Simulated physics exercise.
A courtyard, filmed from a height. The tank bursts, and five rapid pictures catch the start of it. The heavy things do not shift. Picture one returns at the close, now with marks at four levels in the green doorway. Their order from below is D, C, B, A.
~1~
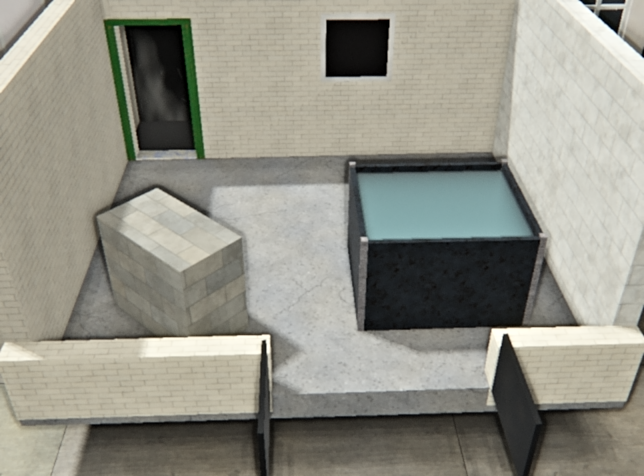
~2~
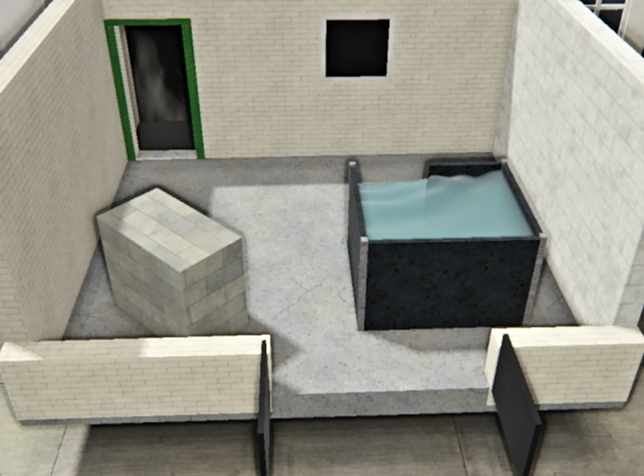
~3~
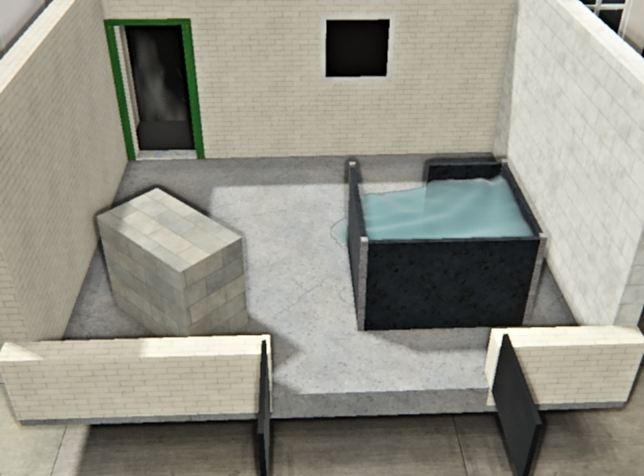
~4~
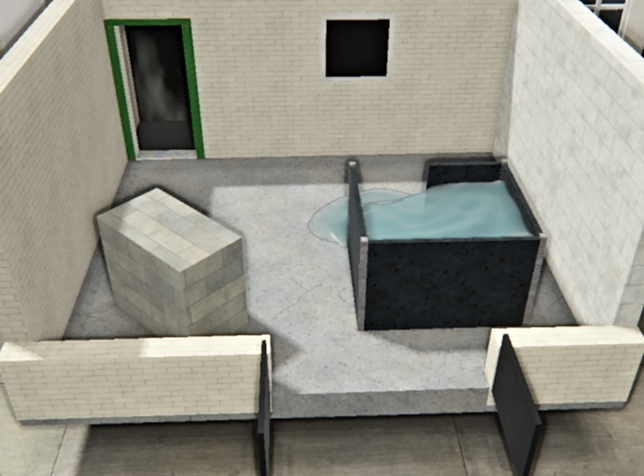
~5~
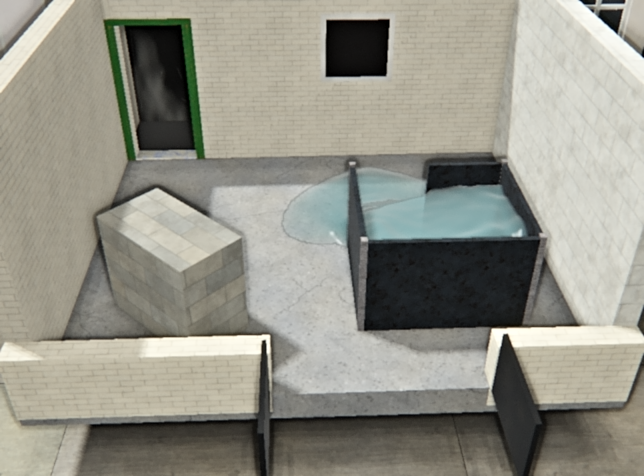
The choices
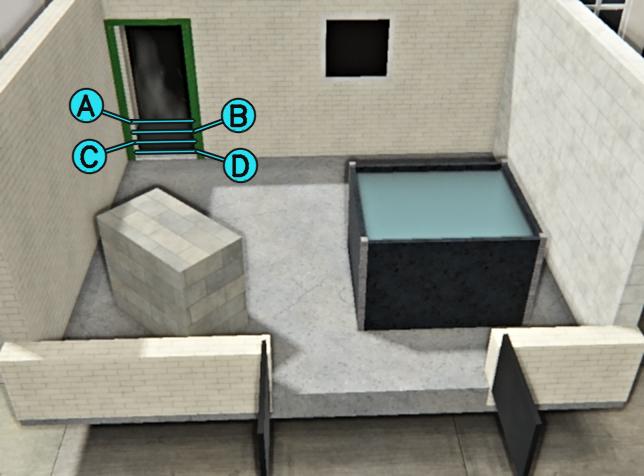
Water sloshing in a dark tank as its back side opens, then spreading leftward across the grey floor of a white-brick enclosure.
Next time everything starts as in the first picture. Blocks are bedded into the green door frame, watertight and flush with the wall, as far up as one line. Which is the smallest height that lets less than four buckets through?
C.
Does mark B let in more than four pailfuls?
No.
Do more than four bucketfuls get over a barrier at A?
No, that is safe.
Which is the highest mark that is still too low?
That would be D.
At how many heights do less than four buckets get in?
Three of them.
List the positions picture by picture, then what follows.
Water in the tank at rest, its middle at (440, 205); foot of the green doorway at (167, 159); open gate at (382, 328).
Water covers 1 % of the ground, its front hidden from here.
Water covers 4 % of the ground, its front hidden from here.
Water covers 8 % of the ground and shows as far out as (328, 210).
Water covers 16 % of the ground and shows as far out as (362, 169).
On the marked copy, A at (161, 121); B at (163, 131); C at (164, 141); D at (166, 151); from the bottom up D, C, B, A.
With A, nothing gets over.
With B, a splash gets over, under a bucket.
With C, a bucket or two gets in.
With D, about 15 bucketfuls get in.
